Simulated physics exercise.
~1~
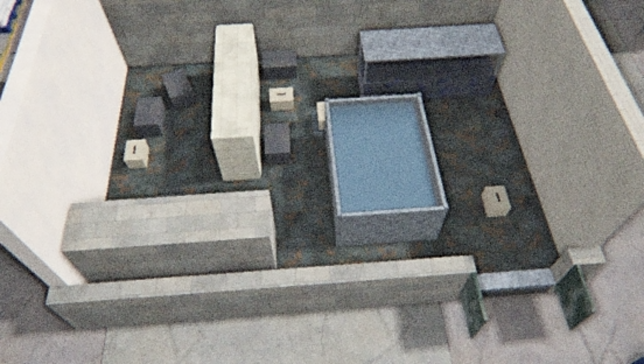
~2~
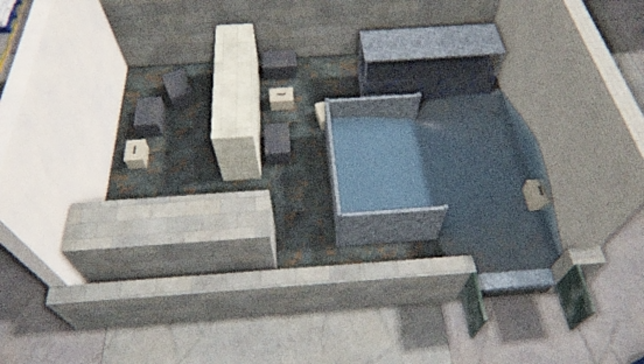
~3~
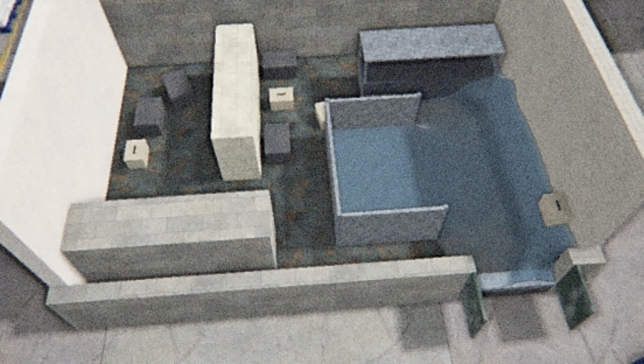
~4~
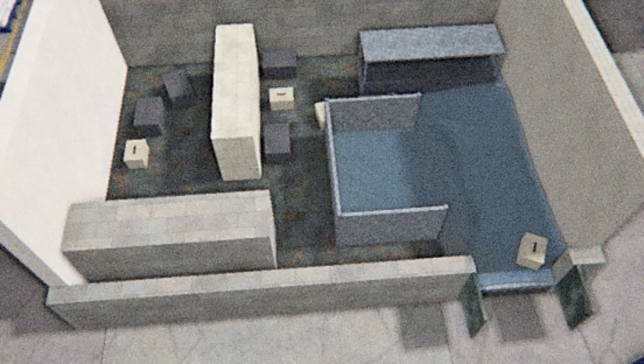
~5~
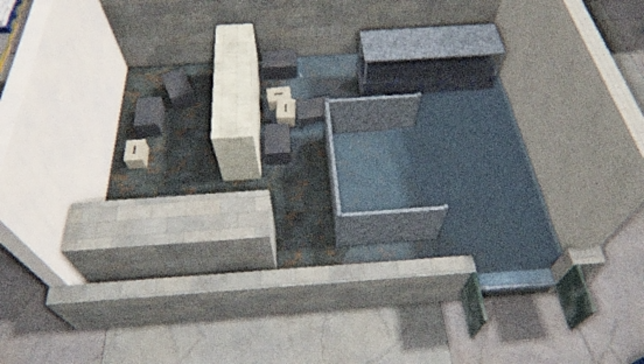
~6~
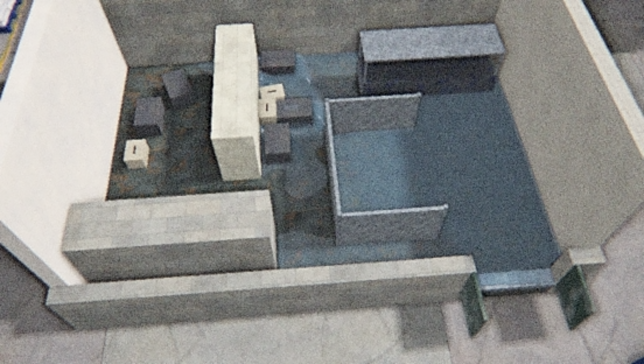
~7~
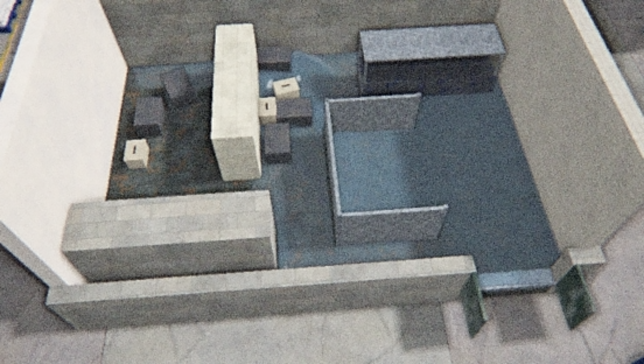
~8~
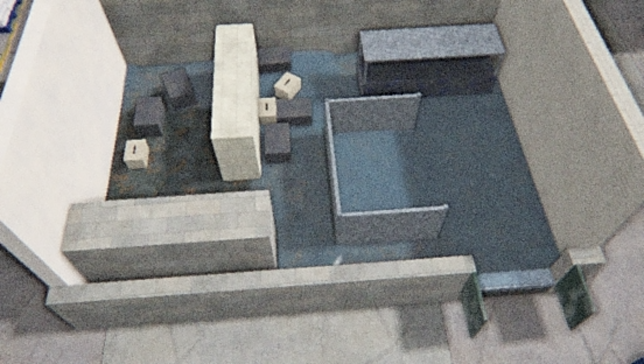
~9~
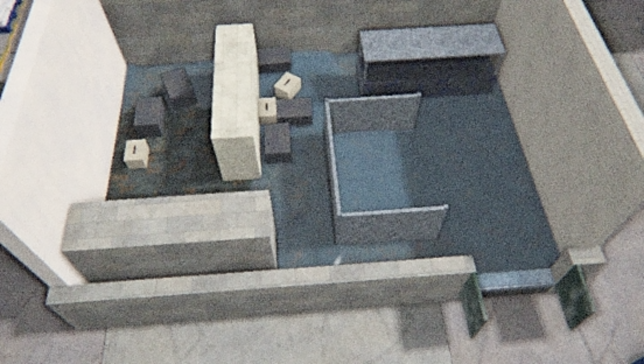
The clip opens on a walled bay seen from above, with dark and pale boxes scattered on the floor and a tank of blue water right of centre. The tank's right side gives way, and water surges to the right wall, carrying a small pale box with it. That box drifts down toward the opening at the lower right and then is gone from view. The water spreads around the tank to the left, nudging a few boxes together near the tall pale block. Finally the flow calms, leaving shallow water across much of the floor and the shifted boxes resting in a cluster.
